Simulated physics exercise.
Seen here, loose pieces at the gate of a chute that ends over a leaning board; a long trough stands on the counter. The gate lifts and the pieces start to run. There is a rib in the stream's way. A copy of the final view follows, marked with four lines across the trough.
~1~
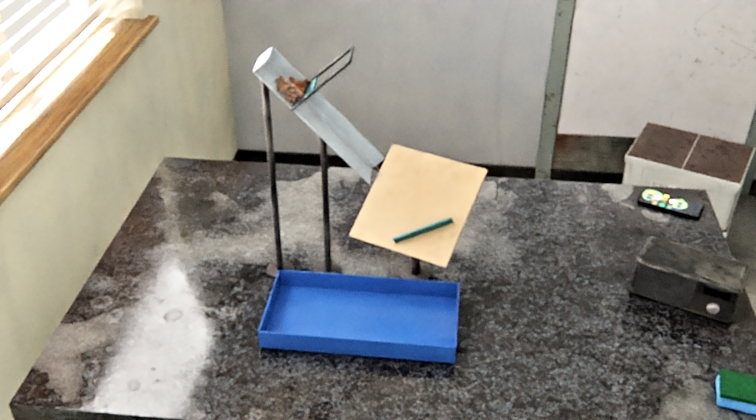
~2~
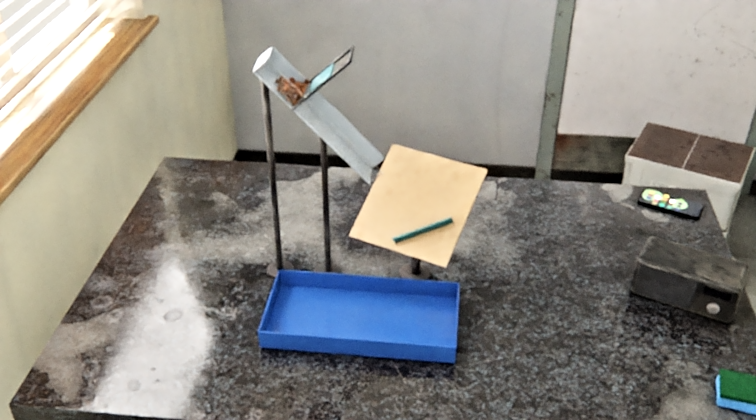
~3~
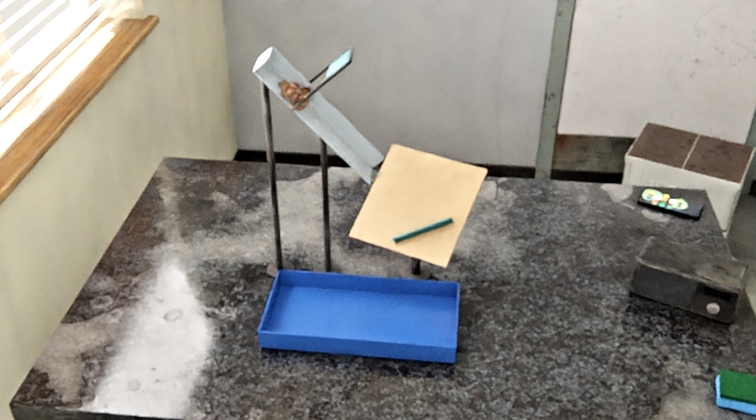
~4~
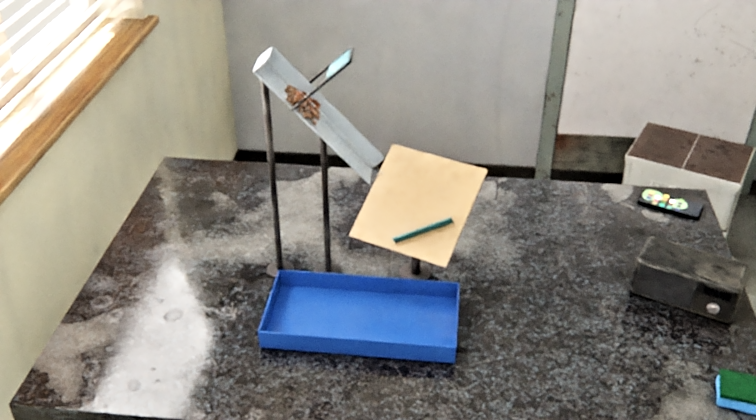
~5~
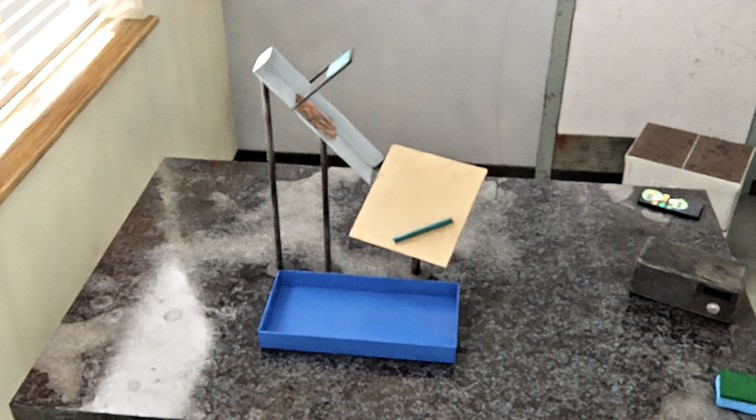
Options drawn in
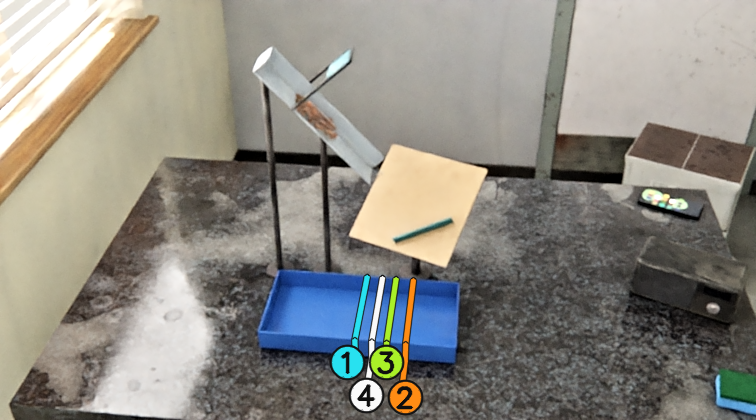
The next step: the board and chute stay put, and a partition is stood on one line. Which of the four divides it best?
Line 1 does it best.
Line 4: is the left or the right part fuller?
The left side.
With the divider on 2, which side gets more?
Left.
On the marked copy, line 1 crosses the front rim at (355, 339); line 2 crosses the front rim at (405, 343); line 3 crosses the front rim at (386, 342); line 4 crosses the front rim at (371, 340).
With 1, of what is caught, roughly a third on the left of the divider, roughly two thirds on the right.
With 2, of what is caught, every piece on the left of the divider, not one piece on the right.
With 3, of what is caught, almost all on the left of the divider, about a tenth on the right.
With 4, of what is caught, the larger part on the left of the divider, about a tenth on the right.
